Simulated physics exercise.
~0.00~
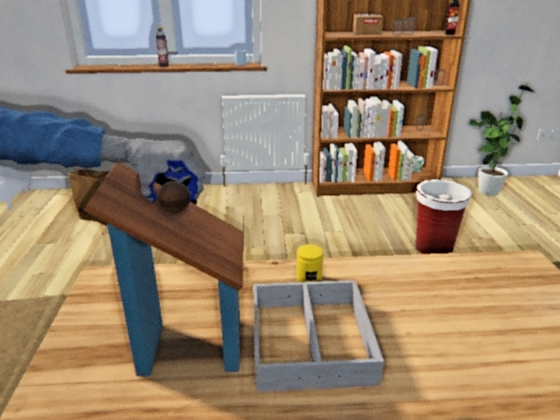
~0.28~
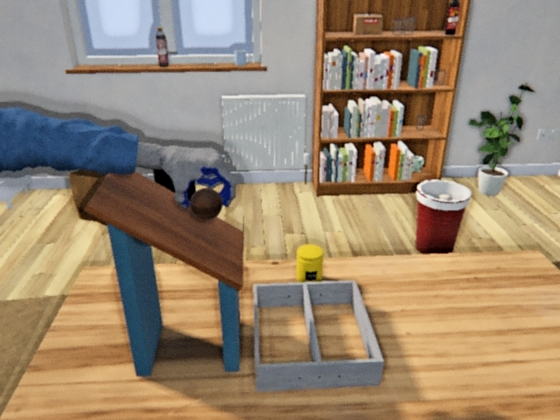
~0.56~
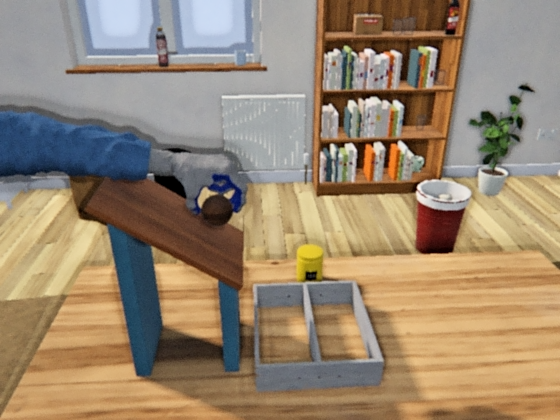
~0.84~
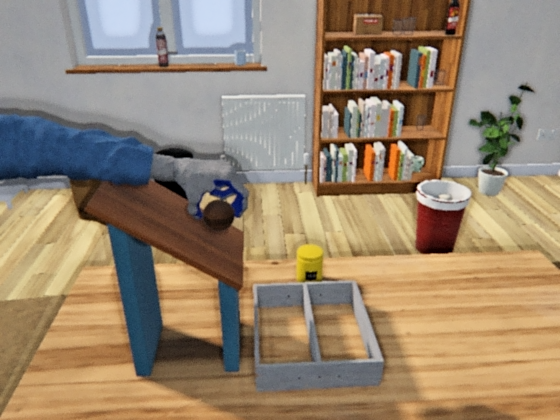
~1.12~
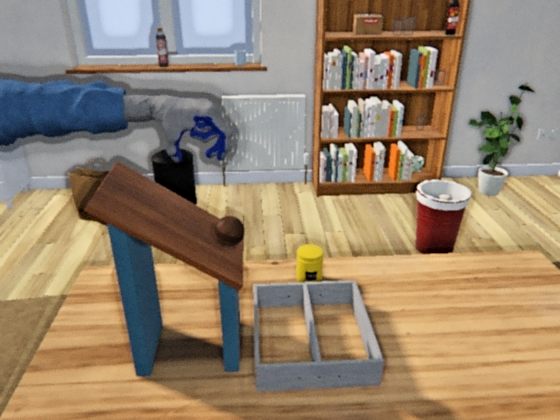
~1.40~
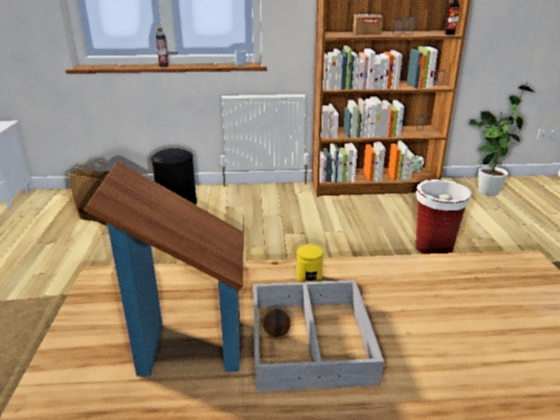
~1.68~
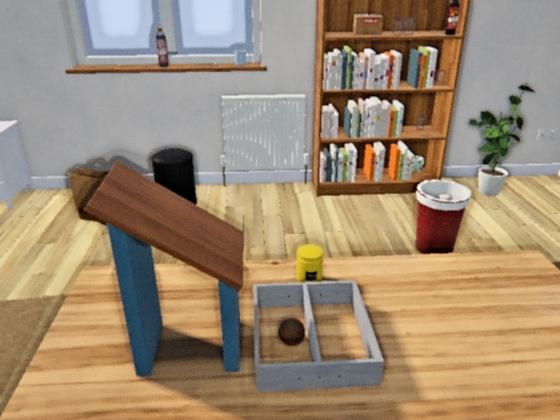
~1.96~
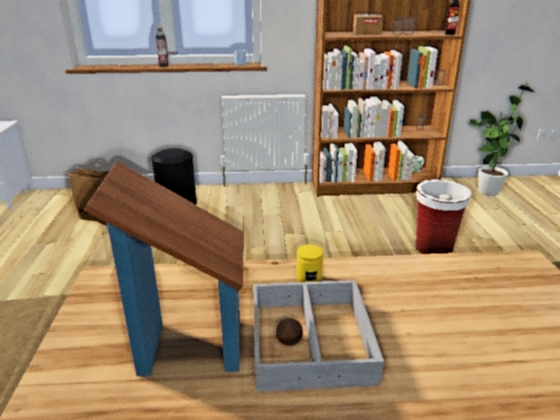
In this clip, a gloved hand moves a brown ball down a sloping wooden board on blue supports and lets go, drawing back as the ball drops into the nearer bay of a grey tray, where it comes to rest, while a yellow jar stays in place.
